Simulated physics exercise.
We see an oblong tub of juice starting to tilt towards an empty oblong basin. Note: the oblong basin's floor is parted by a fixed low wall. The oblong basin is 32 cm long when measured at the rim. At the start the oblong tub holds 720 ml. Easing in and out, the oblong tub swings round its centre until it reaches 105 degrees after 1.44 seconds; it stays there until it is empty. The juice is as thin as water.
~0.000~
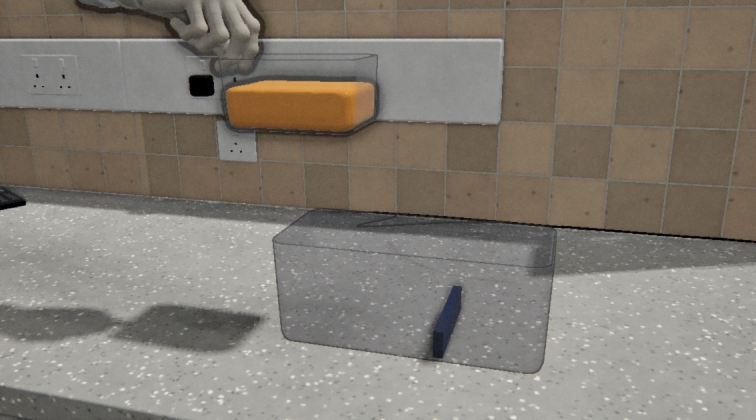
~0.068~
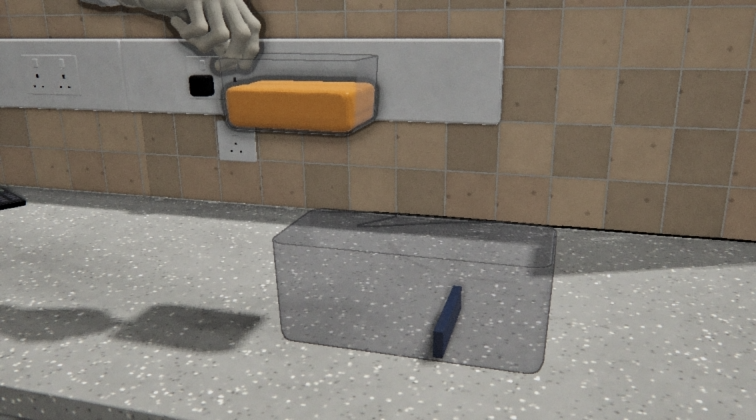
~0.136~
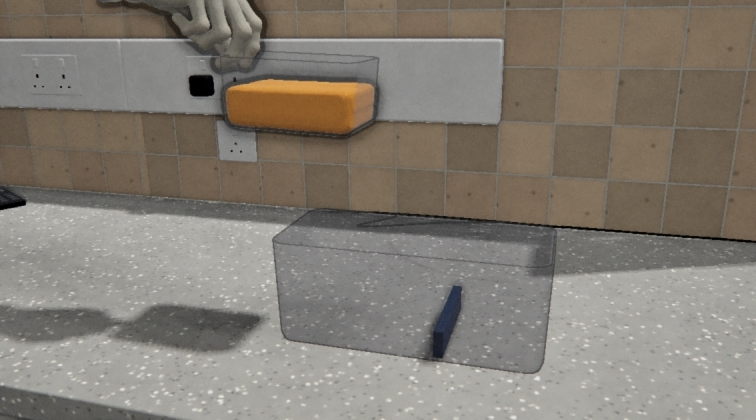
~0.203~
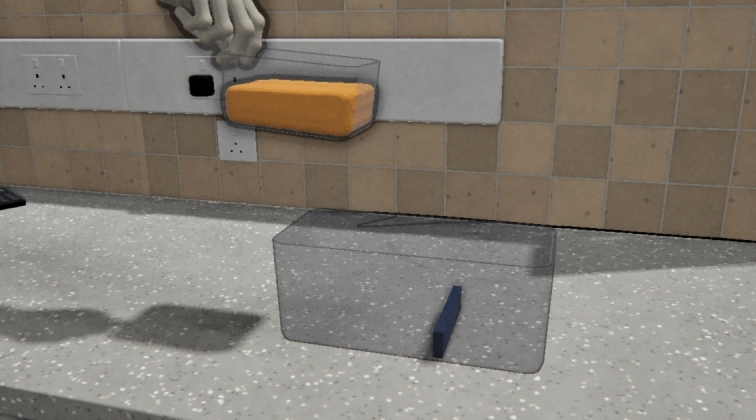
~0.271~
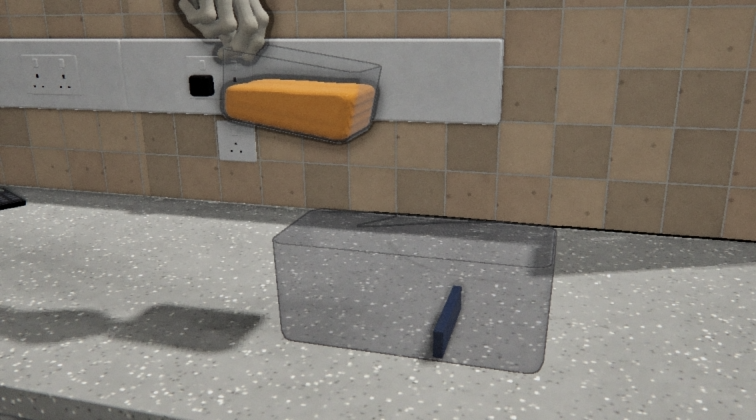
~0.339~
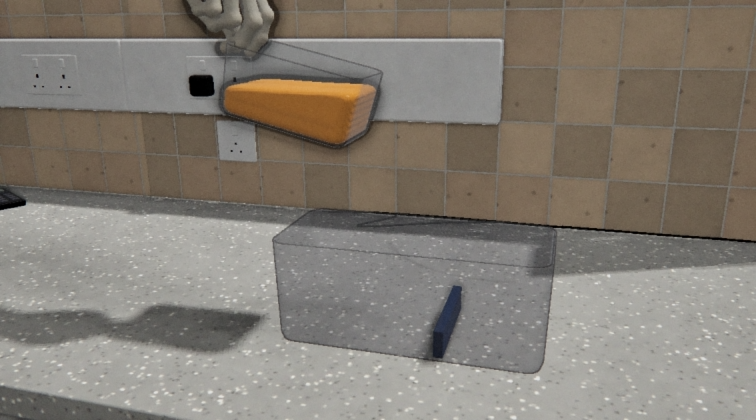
A grey hand slowly tilting a clear oblong tub of orange juice down to the right above an oblong basin on a speckled worktop.
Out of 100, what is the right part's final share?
About 12 out of 100.
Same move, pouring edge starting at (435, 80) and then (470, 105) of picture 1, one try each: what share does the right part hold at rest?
Near 65 in a hundred on the first go and near 75 in a hundred on the second.
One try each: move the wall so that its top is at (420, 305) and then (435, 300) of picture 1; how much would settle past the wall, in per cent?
I'd put it at about 50 per cent for the first and about 30 per cent for the second.
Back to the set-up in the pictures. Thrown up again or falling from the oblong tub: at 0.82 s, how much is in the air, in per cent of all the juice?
At that moment, about 32 percent.
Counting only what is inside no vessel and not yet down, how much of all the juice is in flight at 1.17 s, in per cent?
Close to 10 per cent.
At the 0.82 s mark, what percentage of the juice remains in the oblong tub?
Close to 58 in a hundred.
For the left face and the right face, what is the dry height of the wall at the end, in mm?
Left roughly 12 mm; right roughly 28 mm.
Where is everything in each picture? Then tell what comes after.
The first picture shows tilt 0°; pouring edge (367, 59); surface from (245, 85) to (366, 88); the oblong basin's rim runs from (293, 225) to (555, 248); the wall's top is at (449, 308).
The second picture shows tilt 1°; pouring edge (367, 60); surface from (245, 85) to (366, 88).
The third picture shows tilt 2°; pouring edge (368, 62); surface from (245, 84) to (366, 89).
The fourth picture shows tilt 5°; pouring edge (369, 66); surface from (246, 84) to (366, 90).
The fifth picture shows tilt 9°; pouring edge (371, 71); surface from (244, 84) to (367, 90).
The sixth picture shows tilt 14°; pouring edge (372, 77); surface from (244, 83) to (368, 90).
Then, 0.82 s in, the tilt is 64° and 57 per cent is still to pour, 11 is left of the wall and 0 right of it.
Then, 1.17 s in, the tilt is 96° and 13 per cent is still to pour, 67 is left of the wall and 9 right of it.
Then, 1.54 s in, the tilt is 105° and 0 per cent is still to pour, 86 is left of the wall and 11 right of it.
Then, 1.94 s in, the tilt is 105° and 0 per cent is still to pour, 87 is left of the wall and 12 right of it.
Finally, 87 per cent lies left of the wall, 12 right of it and 1 outside.
